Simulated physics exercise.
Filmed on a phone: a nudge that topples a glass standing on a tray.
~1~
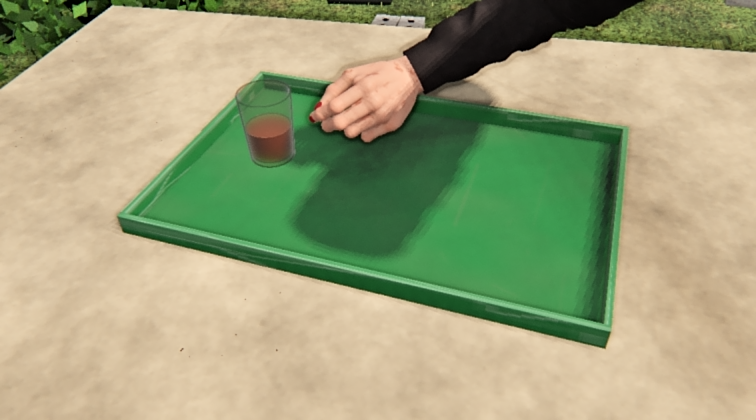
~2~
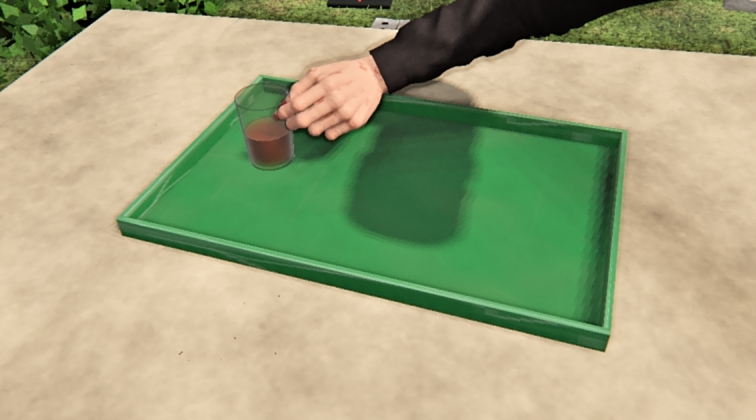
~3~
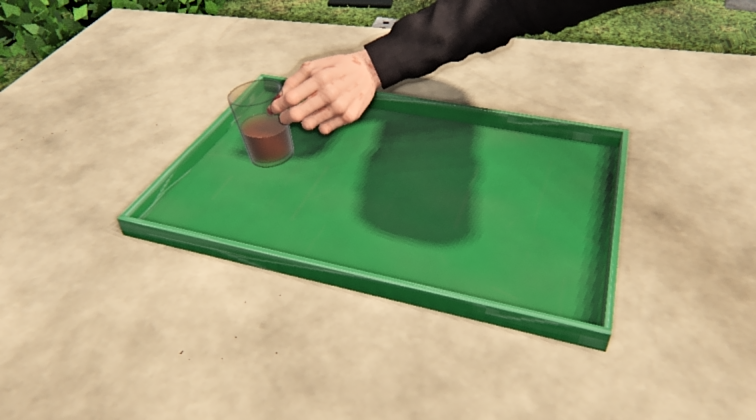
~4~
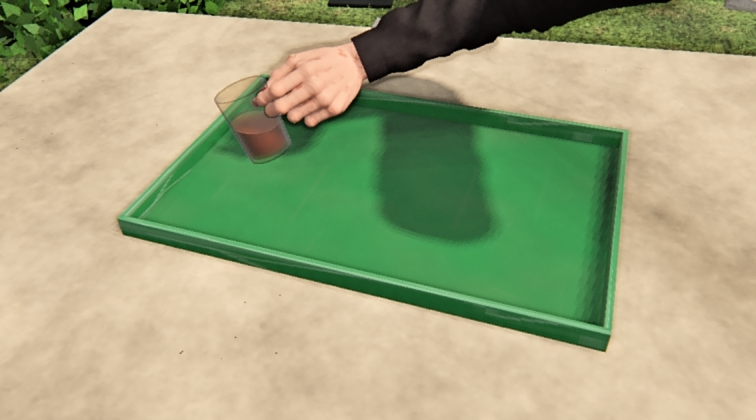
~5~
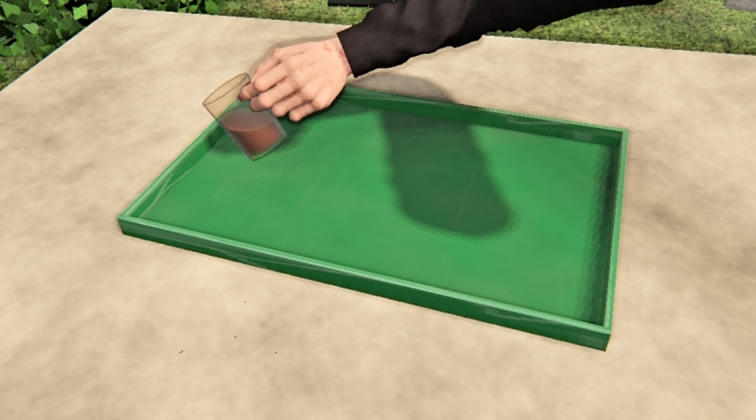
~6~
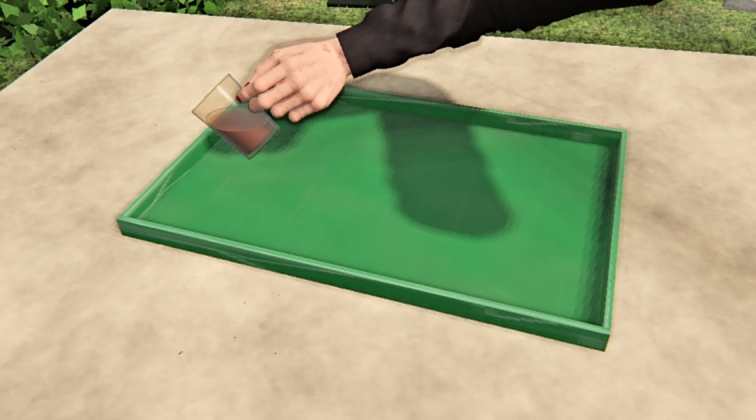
A hand in a dark sleeve moves left to a clear glass about half full of reddish-brown liquid on a green tray and pushes its side, and the glass tilts steadily to the left, its liquid shifting inside.
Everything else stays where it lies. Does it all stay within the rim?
The iced tea wets the top as well.
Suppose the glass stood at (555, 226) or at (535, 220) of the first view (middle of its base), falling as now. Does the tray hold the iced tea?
One: It stays in the tray. Two: It is held by the rim.
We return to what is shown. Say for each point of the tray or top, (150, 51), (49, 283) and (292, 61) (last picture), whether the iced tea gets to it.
First dry, second dry, third not reached.
A moment on, the glass lies across the rim; the puddle covers about as much as a plate; it spreads outside the tray.
Further on, the puddle covers about as much as a tray; it spreads outside the tray.
When it is over, the puddle covers about as much as a tray; it spreads outside the tray.
